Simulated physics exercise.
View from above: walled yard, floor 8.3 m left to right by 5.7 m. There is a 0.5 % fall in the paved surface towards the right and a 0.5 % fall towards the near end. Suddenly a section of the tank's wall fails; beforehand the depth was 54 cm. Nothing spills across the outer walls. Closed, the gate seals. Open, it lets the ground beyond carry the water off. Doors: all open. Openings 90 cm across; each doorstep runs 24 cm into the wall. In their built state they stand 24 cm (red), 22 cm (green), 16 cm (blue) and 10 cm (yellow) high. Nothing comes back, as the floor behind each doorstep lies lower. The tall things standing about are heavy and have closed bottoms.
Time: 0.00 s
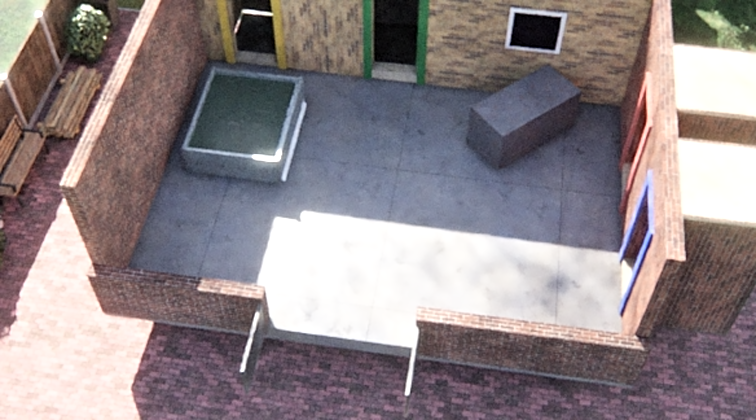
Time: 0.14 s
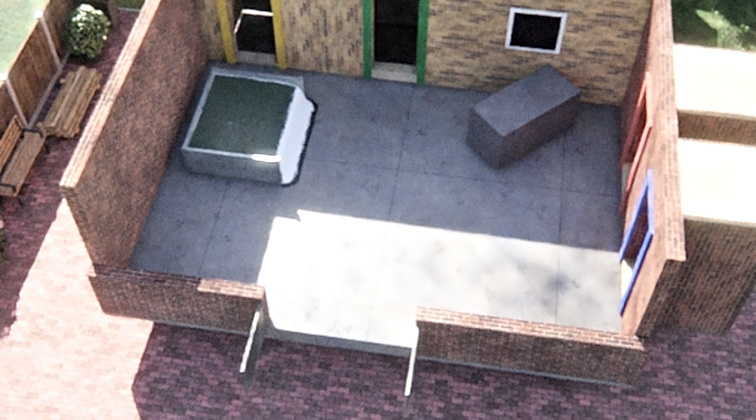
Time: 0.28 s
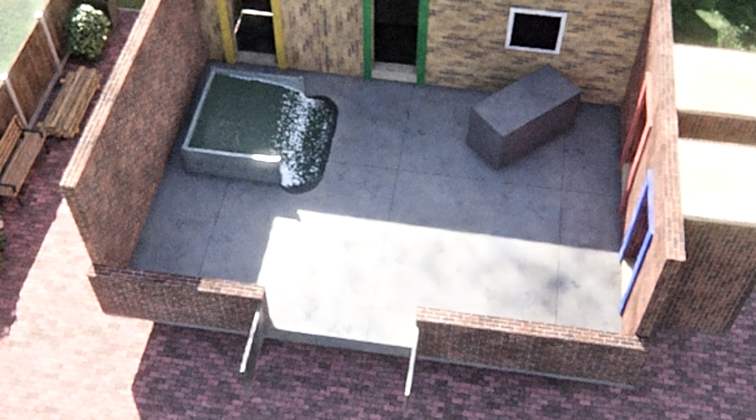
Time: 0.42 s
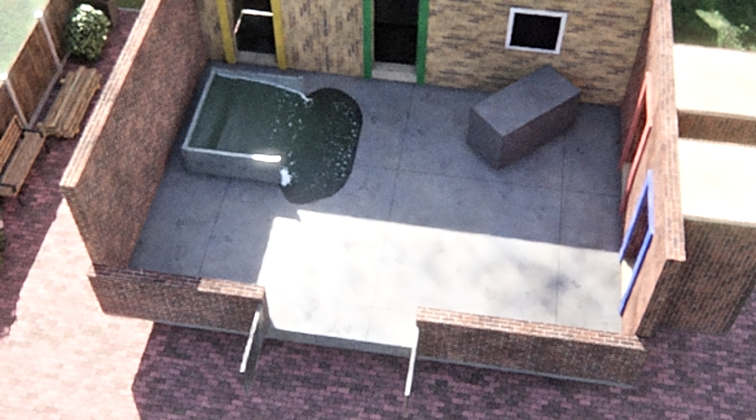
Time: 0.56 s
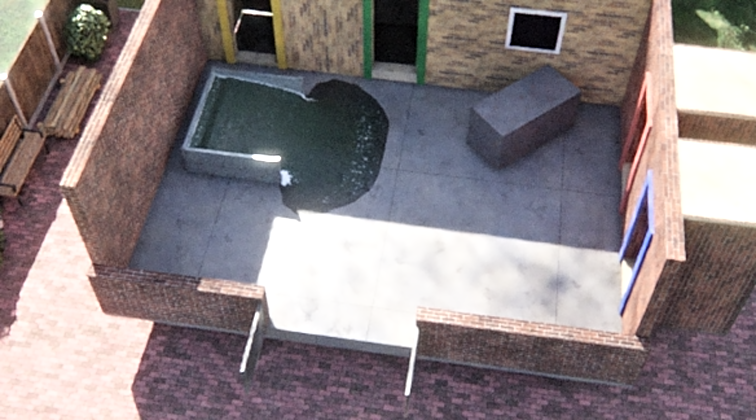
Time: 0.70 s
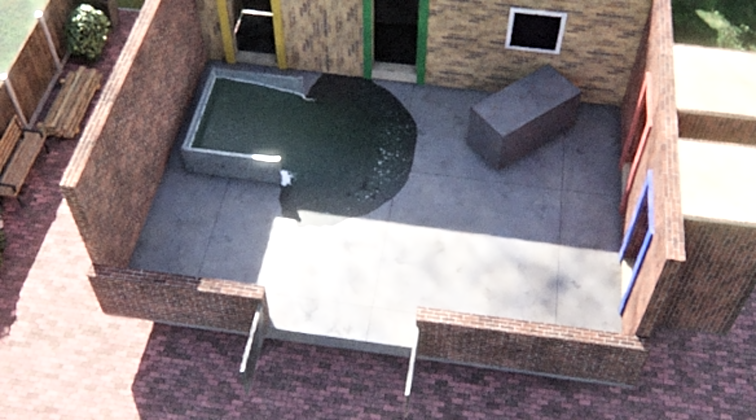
Dark water pours through the open right side of a raised, pale-rimmed tank in a brick-walled paved yard, seen from above by a still camera. The tank stands at the back left near yellow-edged and green-edged doorways, with a grey block at right and red and blue openings along the right wall. White froth leads the first spill, then the water spreads rightward and nearer across the grey floor in a widening rounded pool.
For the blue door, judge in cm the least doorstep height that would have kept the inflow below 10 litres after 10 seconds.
A doorstep of about 14 cm.
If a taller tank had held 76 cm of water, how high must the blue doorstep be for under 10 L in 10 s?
Something near 22 cm should do.
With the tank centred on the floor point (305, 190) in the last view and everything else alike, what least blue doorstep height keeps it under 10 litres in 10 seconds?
Near 17 cm.
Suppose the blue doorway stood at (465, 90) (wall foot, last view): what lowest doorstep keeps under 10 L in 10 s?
Around 16 cm would do it.
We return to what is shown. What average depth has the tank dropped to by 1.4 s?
Averaged depth comes out at about 25 cm.
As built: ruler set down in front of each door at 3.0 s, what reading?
Centimetres: Red = 8, green = 8, blue = 16, yellow = 0.
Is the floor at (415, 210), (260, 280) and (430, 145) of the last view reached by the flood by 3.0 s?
Status: Submerged / clear / submerged.
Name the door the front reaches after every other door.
The yellow one.
After 1.4 s water covers 30 % of the floor, deepest (20 cm) near (297, 164); it has not reached the blue door.
After 3.0 s water covers 60 % of the floor, deepest (38 cm) near (528, 106); 16 cm at the blue door, 0 litres in over its 16 cm doorstep.
After 10.0 s water covers 85 % of the floor, deepest (10 cm) near (621, 137); 8 cm at the blue door, 5 litres in over its 16 cm doorstep.
At the blue door as built, the water arrived by 2.8 s and peaked near 19 cm at 3.2 s.
With a doorstep of 12 cm, 21 litres would have come in within the 10 s; with 16.5 cm, 4 litres. So under 10 litres takes about 14 cm.
